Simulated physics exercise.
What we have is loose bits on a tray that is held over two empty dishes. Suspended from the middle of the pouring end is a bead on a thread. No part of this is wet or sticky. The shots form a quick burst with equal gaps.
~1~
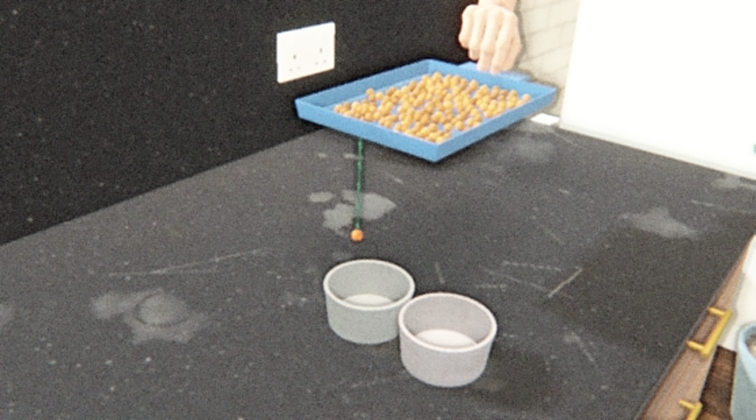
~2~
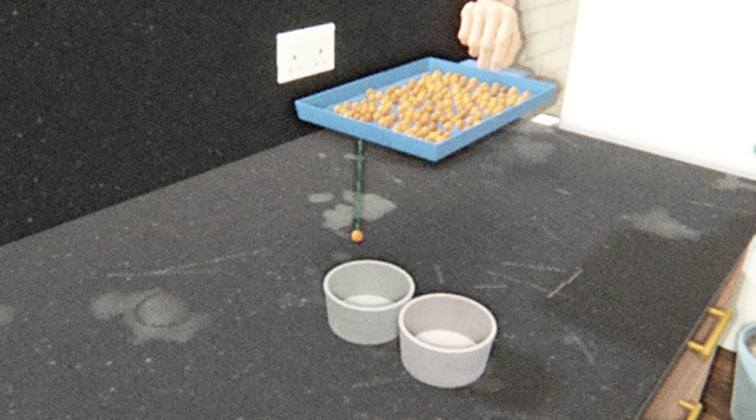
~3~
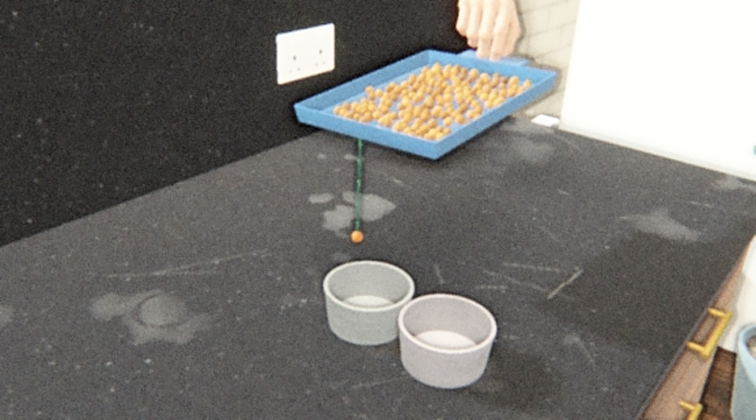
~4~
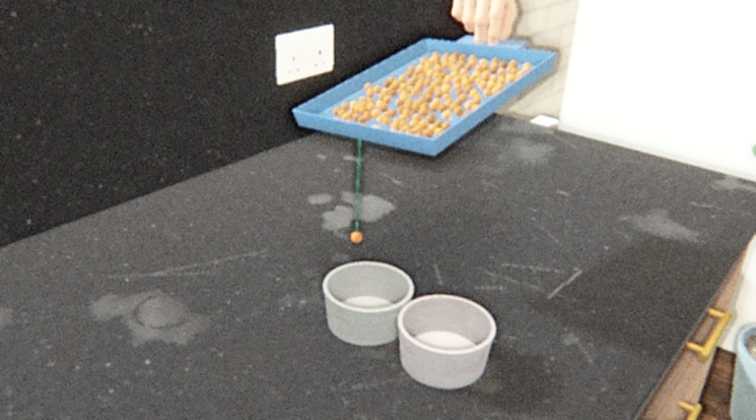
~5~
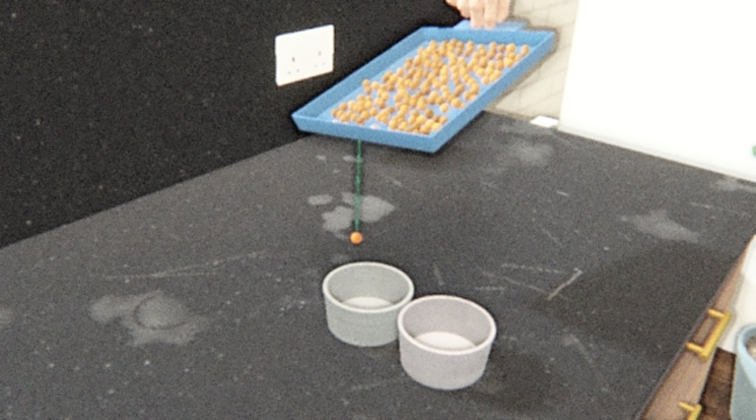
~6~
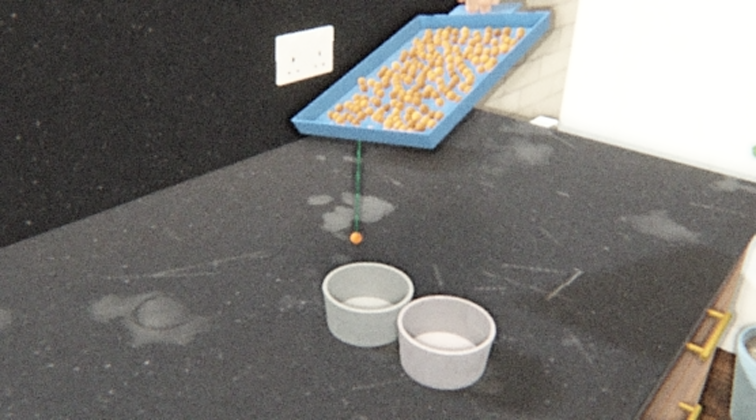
A blue tray of roasted chickpeas tilts gradually as a hand raises its far end.
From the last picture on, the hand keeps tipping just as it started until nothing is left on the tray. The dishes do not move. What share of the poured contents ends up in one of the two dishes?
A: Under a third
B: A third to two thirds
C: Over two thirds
Answer: A.
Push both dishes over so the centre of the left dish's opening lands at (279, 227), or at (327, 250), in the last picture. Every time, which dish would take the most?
The first time round it's the one placed on the left, and the next time it's the one placed on the left.
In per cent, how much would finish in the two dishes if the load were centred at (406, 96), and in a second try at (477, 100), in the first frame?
Close to 0 per cent, followed by close to 0 per cent.
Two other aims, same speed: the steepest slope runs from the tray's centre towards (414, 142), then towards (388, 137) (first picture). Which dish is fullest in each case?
Result 1: The left-hand one; result 2: The left-hand one.
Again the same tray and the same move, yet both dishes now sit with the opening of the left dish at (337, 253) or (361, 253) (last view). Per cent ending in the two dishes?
10 % and 0 %.
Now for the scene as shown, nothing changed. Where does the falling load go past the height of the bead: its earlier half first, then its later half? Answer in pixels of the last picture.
I'd say close to (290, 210) at first and close to (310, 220) later on.
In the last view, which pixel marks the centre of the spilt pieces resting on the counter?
Roughly at (279, 266).
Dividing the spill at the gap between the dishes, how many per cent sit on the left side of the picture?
Close to 100 per cent.
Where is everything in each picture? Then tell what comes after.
The first frame shows corners of the pouring end (300, 101) and (437, 143), level; middle of the load (432, 105), roasted chickpeas; left dish (341, 317); right dish (419, 358); bead on its thread (357, 235).
The second frame shows corners of the pouring end (299, 102) and (436, 143), level; middle of the load (432, 104).
The third frame shows corners of the pouring end (298, 105) and (435, 141), tipped barely, lowest at the left corner; middle of the load (431, 99).
The fourth frame shows corners of the pouring end (297, 110) and (433, 138), tipped a little, lowest at the left corner; middle of the load (430, 91).
The fifth frame shows corners of the pouring end (296, 115) and (430, 135), tipped clearly, lowest at the left corner; middle of the load (436, 82).
The sixth frame shows corners of the pouring end (296, 119) and (428, 132), tipped clearly, lowest at the left corner; middle of the load (431, 75); left dish (340, 320); right dish (418, 361).
Just after the last frame, tray tipped steeply; almost all on the tray; just a few in the air.
A moment on, tray tipped past a quarter turn; roughly a third on the tray; roughly a quarter outside both; roughly half in the air.
Further on, tray tipped past a quarter turn; every one outside both.
When it is over, tray tipped past a quarter turn; not one in the right dish; not one in the left dish; every one outside both.
